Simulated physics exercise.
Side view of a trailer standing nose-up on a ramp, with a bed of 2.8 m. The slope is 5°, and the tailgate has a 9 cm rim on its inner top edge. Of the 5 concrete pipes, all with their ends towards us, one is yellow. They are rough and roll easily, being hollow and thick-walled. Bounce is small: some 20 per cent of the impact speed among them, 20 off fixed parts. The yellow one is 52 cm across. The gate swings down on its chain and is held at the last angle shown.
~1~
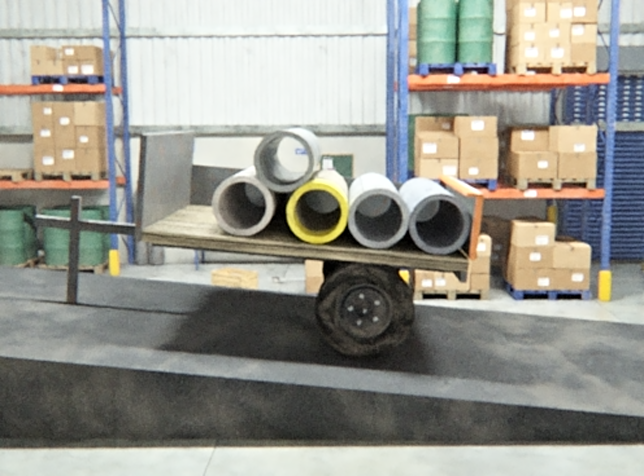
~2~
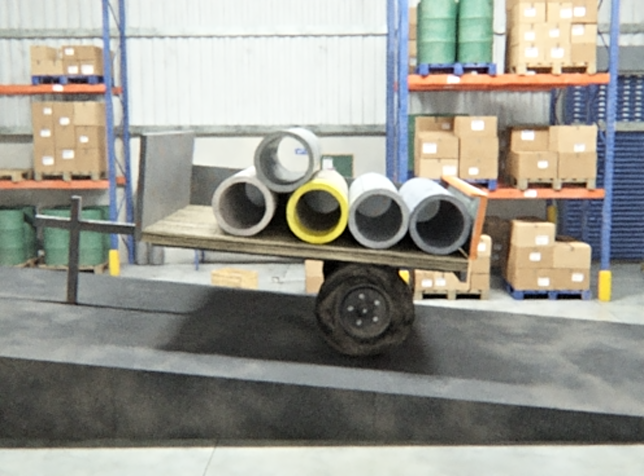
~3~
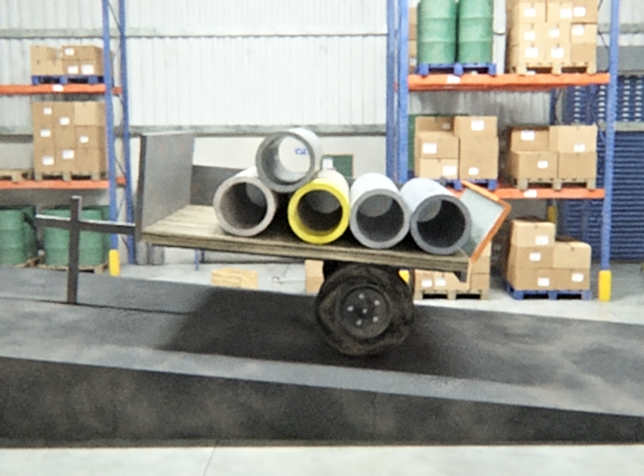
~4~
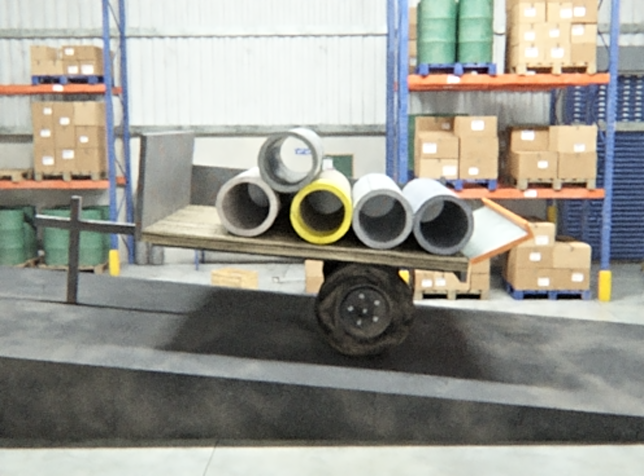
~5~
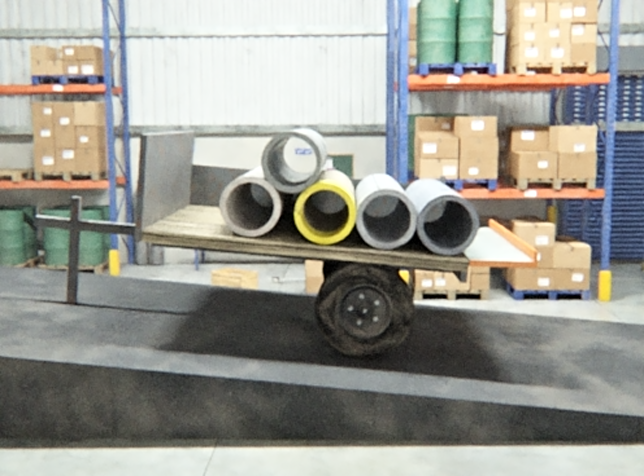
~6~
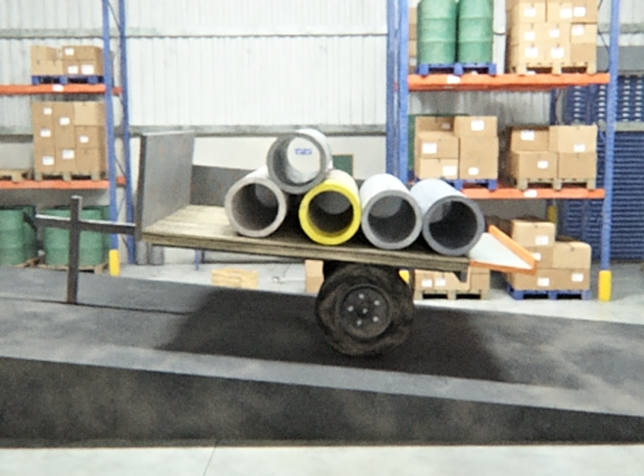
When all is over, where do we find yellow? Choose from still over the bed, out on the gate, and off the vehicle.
Yellow ends still over the bed.
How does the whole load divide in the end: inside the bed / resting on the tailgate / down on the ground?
4, 1 and 0.
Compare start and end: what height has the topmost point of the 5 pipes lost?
Some 5 cm lower.
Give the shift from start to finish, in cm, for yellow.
About: Yellow 70.
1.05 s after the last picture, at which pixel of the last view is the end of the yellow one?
Near (389, 219).
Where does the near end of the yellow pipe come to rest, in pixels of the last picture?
Near (404, 221).
Then, 0.5 s past the sixth picture, yellow is on the bed, 100 cm short of the hinge, rolling right; 0 out so far.
Then, 1.0 s past the sixth picture, yellow is on the bed, 70 cm short of the hinge, rolling right; 0 out so far.
Finally (1.6 s after the last picture), yellow is on the bed, 55 cm short of the hinge; 0 out so far.
